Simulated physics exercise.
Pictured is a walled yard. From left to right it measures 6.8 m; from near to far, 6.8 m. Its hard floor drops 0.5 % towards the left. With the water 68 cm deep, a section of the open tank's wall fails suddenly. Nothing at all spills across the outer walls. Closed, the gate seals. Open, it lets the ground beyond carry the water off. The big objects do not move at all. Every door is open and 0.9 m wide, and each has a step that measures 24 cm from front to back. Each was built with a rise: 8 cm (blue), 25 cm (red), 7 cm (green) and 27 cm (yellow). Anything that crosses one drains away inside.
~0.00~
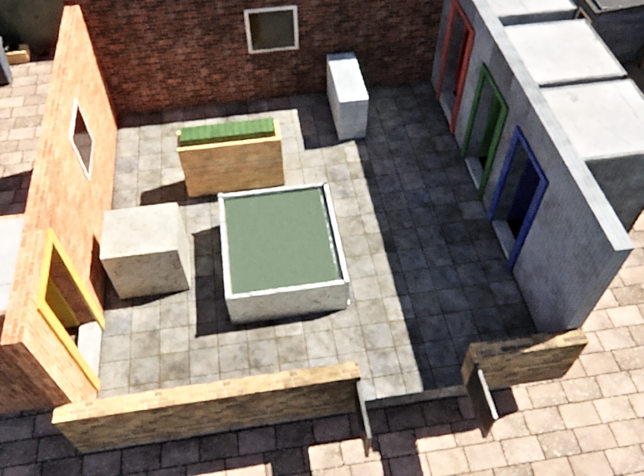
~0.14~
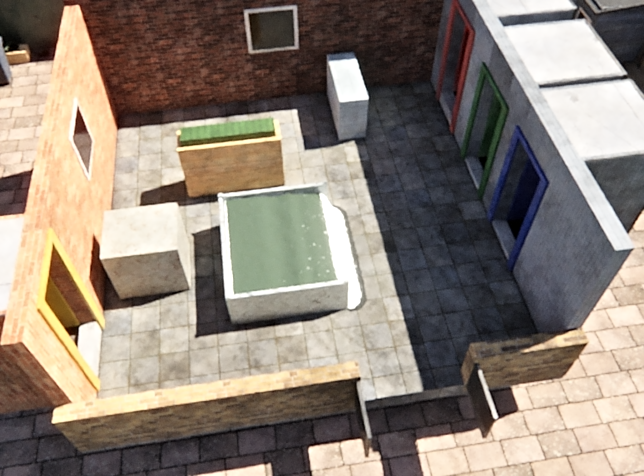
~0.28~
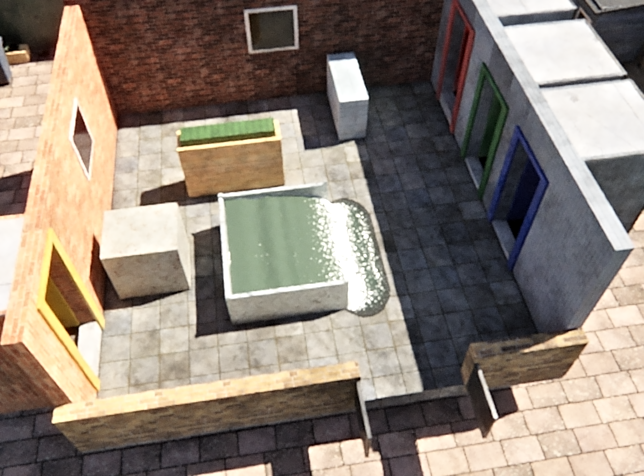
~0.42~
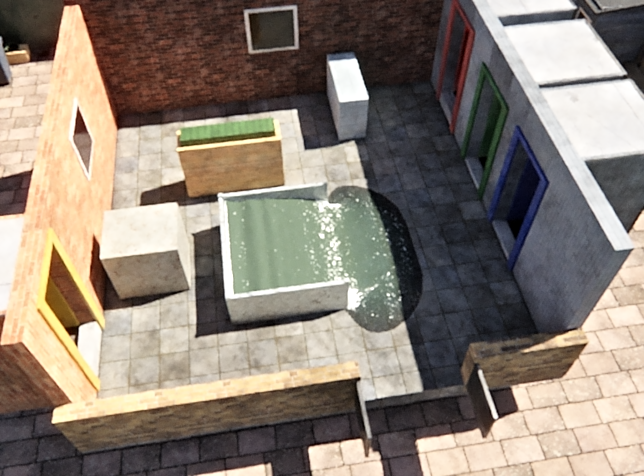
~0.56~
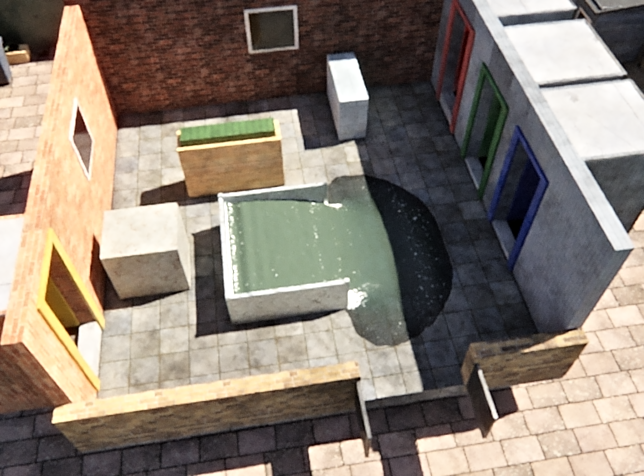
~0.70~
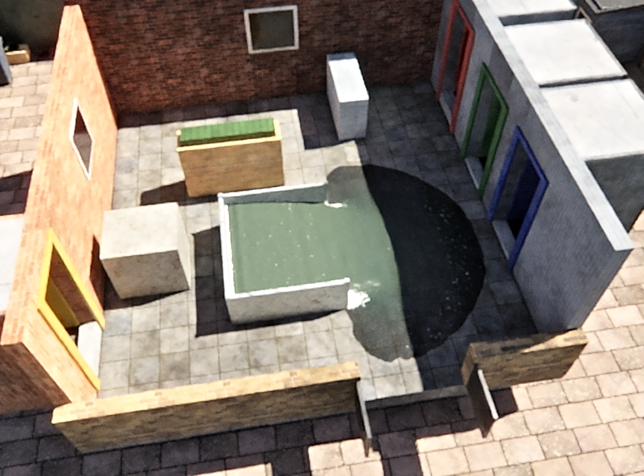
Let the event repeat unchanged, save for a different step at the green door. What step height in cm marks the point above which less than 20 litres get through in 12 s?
The point is around 19 cm.
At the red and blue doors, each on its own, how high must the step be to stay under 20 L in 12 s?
Some 8.5 cm for red, some 30 cm for blue.
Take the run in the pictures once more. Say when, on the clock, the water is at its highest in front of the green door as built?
Approximately 2.0 s.
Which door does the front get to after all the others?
The yellow door.
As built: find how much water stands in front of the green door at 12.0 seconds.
About 4.5 cm.
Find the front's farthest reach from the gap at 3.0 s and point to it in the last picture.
At about (427, 85).
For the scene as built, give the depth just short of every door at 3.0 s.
Lab note, cm: Blue 20; red 9; green 16; yellow 0.
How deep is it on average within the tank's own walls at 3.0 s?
Some 13 cm.
After 1.4 s water covers 30 % of the floor, deepest (31 cm) near (478, 207); 10 cm at the green door, 11 litres in over its 7 cm step.
After 3.0 s water covers 35 % of the floor, deepest (25 cm) near (512, 288); 16 cm at the green door, 126 litres in over its 7 cm step.
After 12.0 s water covers 85 % of the floor, deepest (7 cm) near (285, 180); 5 cm at the green door, 164 litres in over its 7 cm step.
At the green door as built, the water arrived by 1.0 s and peaked near 22 cm at 2.0 s.
Run again over the same 12 s with other heights there, 33 litres in over 17 cm, 5 litres over 23 cm. The limit of 20 litres is kept from about 19 cm up.
